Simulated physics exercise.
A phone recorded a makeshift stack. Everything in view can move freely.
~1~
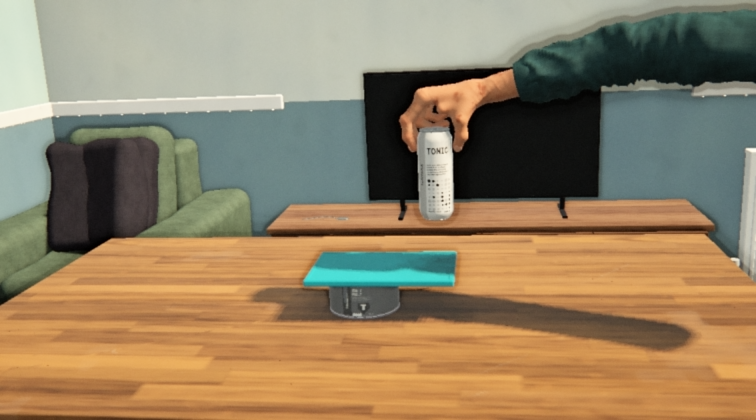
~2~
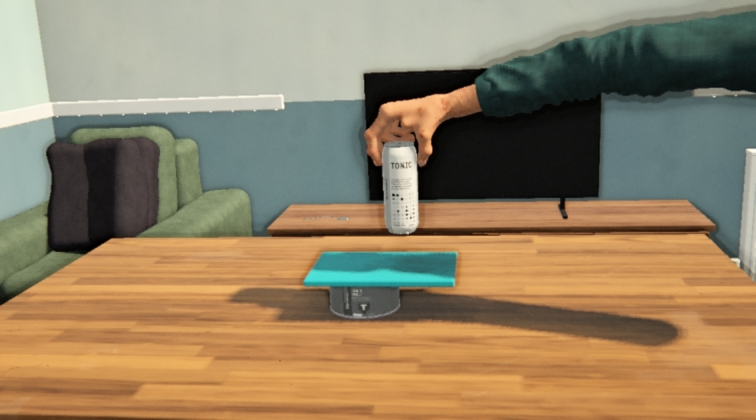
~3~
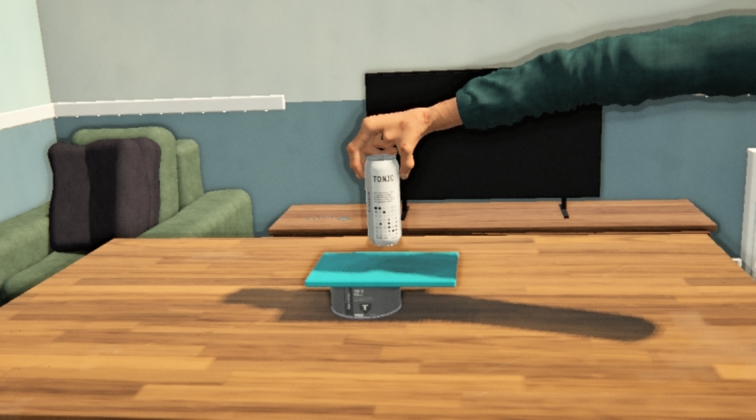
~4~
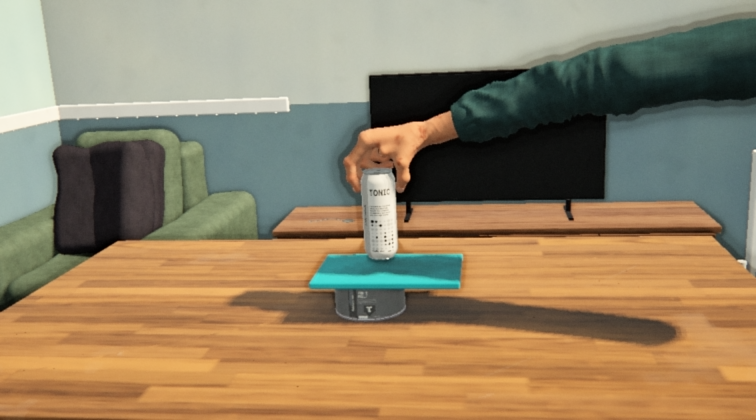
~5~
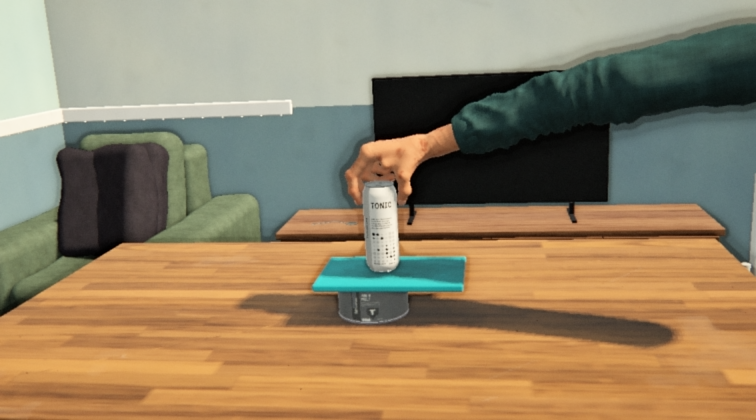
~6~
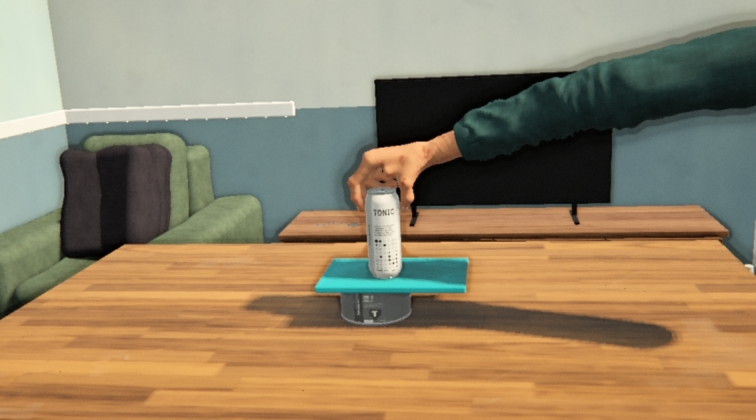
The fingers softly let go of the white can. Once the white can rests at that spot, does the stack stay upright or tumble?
Most likely it remains standing.
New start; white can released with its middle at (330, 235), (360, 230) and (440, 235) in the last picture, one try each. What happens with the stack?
The first time it stays standing, the second time it stays standing, and the third time it collapses.
Then, 0.40 s after the last picture, nothing has stirred.
Then, 1.10 s after the last picture, white can resting near (384, 233).
At rest, all 3 in place. Seen from the same camera at the end, white can near (384, 233). The stack stays up.
